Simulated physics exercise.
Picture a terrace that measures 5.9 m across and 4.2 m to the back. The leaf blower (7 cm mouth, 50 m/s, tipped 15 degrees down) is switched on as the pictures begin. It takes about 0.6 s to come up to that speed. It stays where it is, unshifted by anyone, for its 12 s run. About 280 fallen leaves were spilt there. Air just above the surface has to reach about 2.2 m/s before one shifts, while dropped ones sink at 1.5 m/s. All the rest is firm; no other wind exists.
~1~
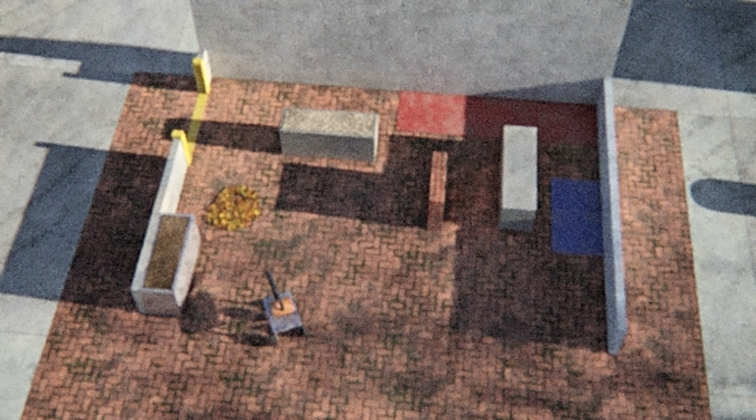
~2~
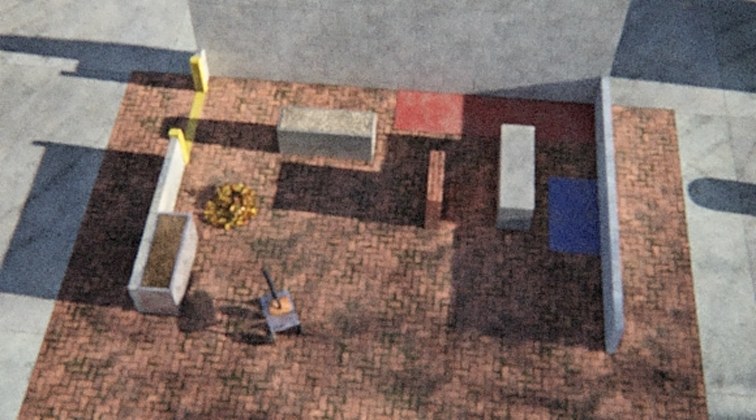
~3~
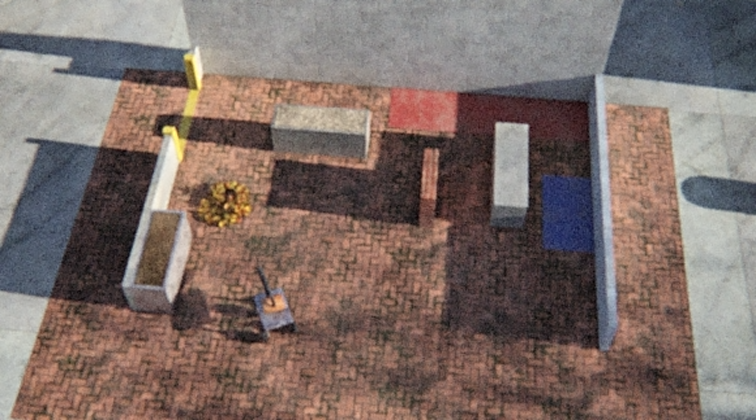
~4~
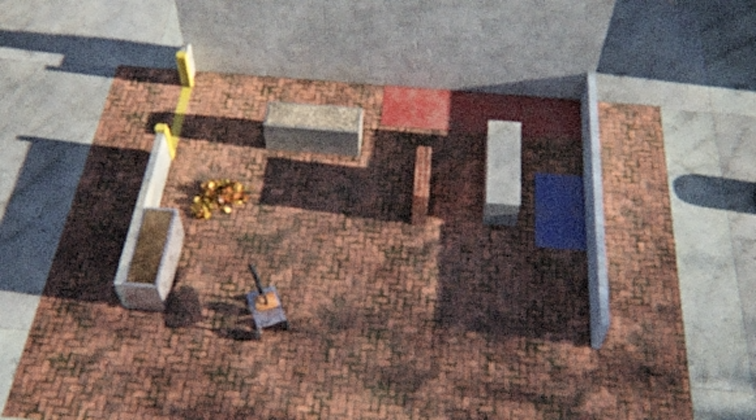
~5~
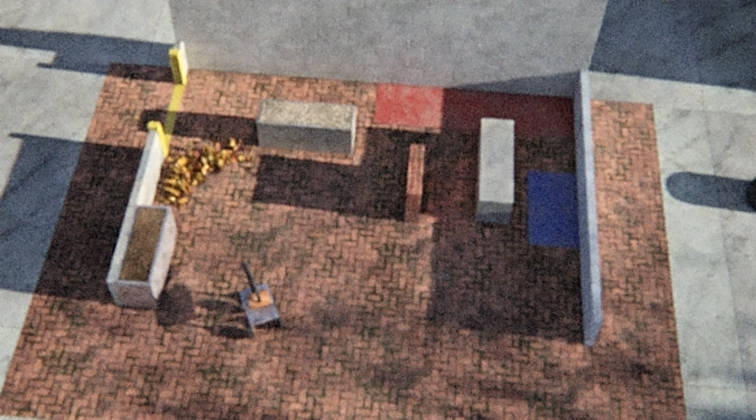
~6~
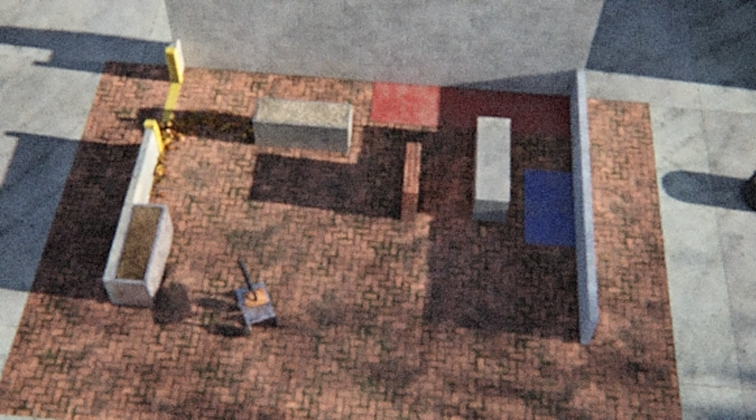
A brick terrace holds a pile of yellow leaves that scatters toward the yellow gap.
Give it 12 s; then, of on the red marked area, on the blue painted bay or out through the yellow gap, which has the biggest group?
That would be the yellow one.
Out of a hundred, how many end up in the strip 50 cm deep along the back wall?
It comes to close to 30 per cent.
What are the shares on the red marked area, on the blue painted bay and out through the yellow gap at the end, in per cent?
I'd estimate around 0 per cent at red, 0 per cent at blue and 70 per cent at yellow.
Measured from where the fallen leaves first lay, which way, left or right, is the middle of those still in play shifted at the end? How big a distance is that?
The middle ends up further leftward, approx. 0.6 m.
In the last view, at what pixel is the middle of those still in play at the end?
Near (202, 67).
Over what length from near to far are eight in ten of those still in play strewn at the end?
Spread: Approx. 1.2 m.
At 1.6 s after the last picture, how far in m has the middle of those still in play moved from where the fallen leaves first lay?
About 2.6 m.
Then, 1.6 s after the last picture the count stands so, 0 % are on the blue painted bay, 0 % on the red marked area and 71 % out through the yellow gap; the middle of those still in play is near (184, 69).
Then, 3.0 s after the last picture the count stands so, 0 % are on the blue painted bay, 0 % on the red marked area and 72 % out through the yellow gap; the middle of those still in play is near (186, 68).
Then, 5.8 s after the last picture the count stands so, 0 % are on the blue painted bay, 0 % on the red marked area and 73 % out through the yellow gap; the middle of those still in play is near (201, 68).
Then, 11.1 s after the last picture, at the end, 0 % are on the blue painted bay, 0 % on the red marked area and 73 % out through the yellow gap; the middle of those still in play is near (202, 67).
